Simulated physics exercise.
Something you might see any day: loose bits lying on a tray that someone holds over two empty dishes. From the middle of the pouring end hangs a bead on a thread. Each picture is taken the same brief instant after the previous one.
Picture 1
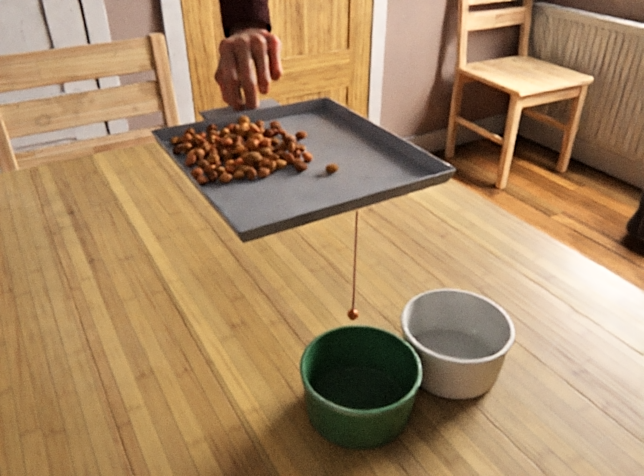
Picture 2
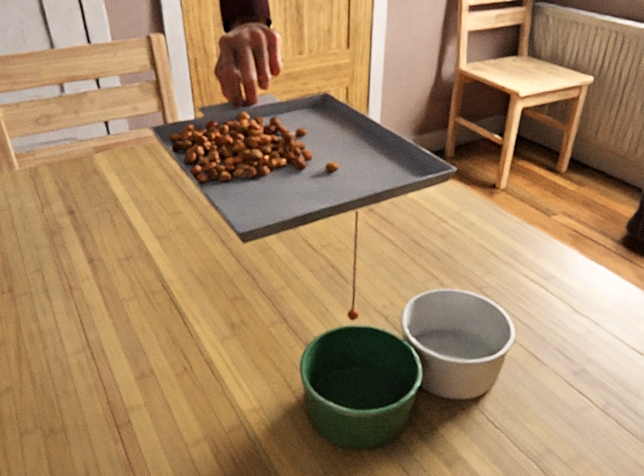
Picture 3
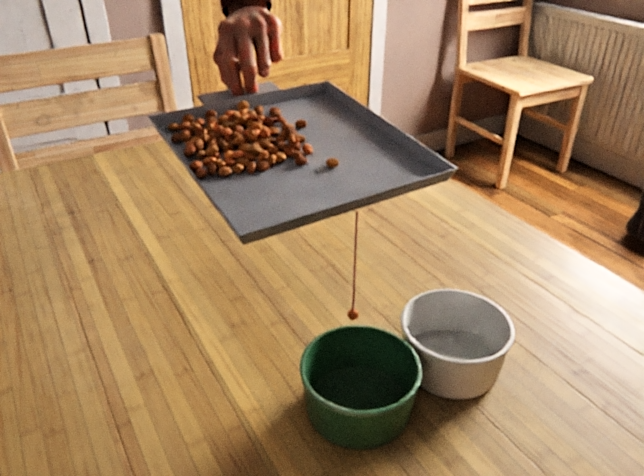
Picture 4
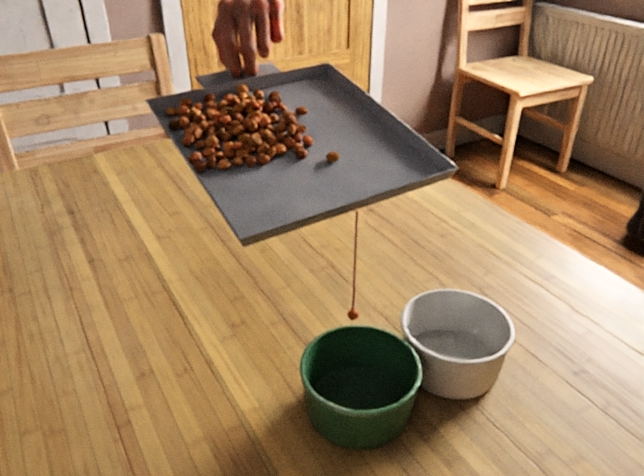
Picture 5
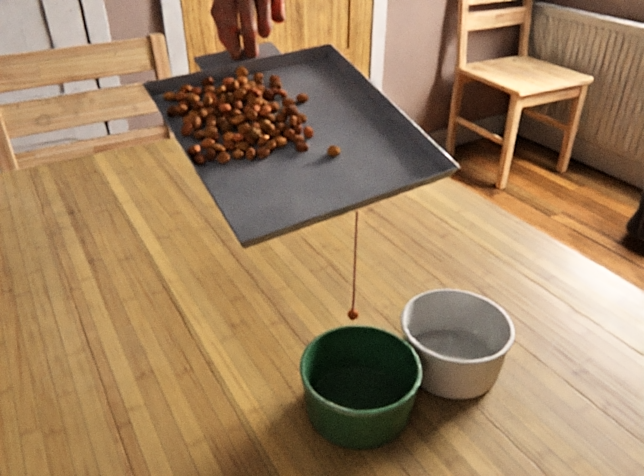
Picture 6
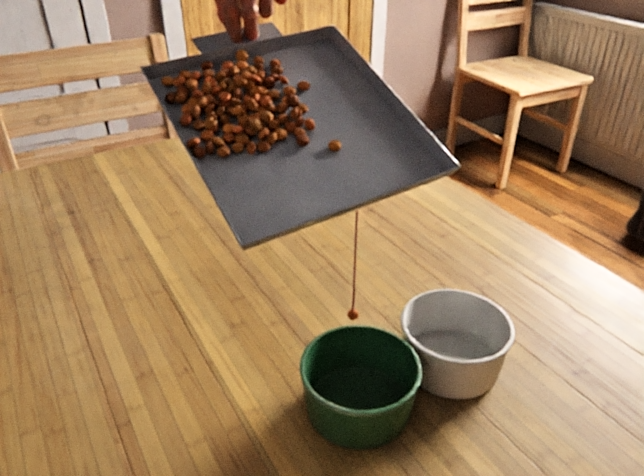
At first, a hand holds a grey tray of brown kibble nearly level above two empty dishes, one green and one white, with a bead hanging on a thread. Then the hand raises the far end, and the tray slants more steeply toward its near left corner while the pieces stay bunched near the back.
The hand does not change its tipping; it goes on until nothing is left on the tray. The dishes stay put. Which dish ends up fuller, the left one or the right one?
Winner: Left dish.
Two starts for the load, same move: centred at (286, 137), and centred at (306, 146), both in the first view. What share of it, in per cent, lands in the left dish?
It would be 50 in a hundred, and then 50 in a hundred.
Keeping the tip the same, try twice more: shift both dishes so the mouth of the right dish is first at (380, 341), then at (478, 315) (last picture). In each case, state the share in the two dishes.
Try 1: Some 70 %; try 2: Some 20 %.
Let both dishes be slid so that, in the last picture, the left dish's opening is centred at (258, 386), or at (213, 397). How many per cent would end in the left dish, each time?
In order: 40 percent and 20 percent.
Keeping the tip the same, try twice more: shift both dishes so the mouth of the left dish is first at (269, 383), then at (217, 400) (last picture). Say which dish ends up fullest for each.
First place: The leftmost dish. Second place: The rightmost dish.
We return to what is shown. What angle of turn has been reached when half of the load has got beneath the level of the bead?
Roughly 80 degrees.
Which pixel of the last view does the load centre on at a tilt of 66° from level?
The load is centred around (287, 232).
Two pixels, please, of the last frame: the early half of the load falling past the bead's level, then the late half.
The opening part goes through (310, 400); what follows goes through (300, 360).
Soon, tray tipped steeply; most on the tray; about a quarter in the air.
A while on, tray tipped past a quarter turn; a stray few on the tray; about a third in the left dish; about two thirds outside both; a small part in the air.
Towards the end, tray tipped past a quarter turn; about a third in the left dish; about two thirds outside both.
Finally, tray tipped past a quarter turn; about a third in the left dish; none in the right dish; about two thirds outside both.
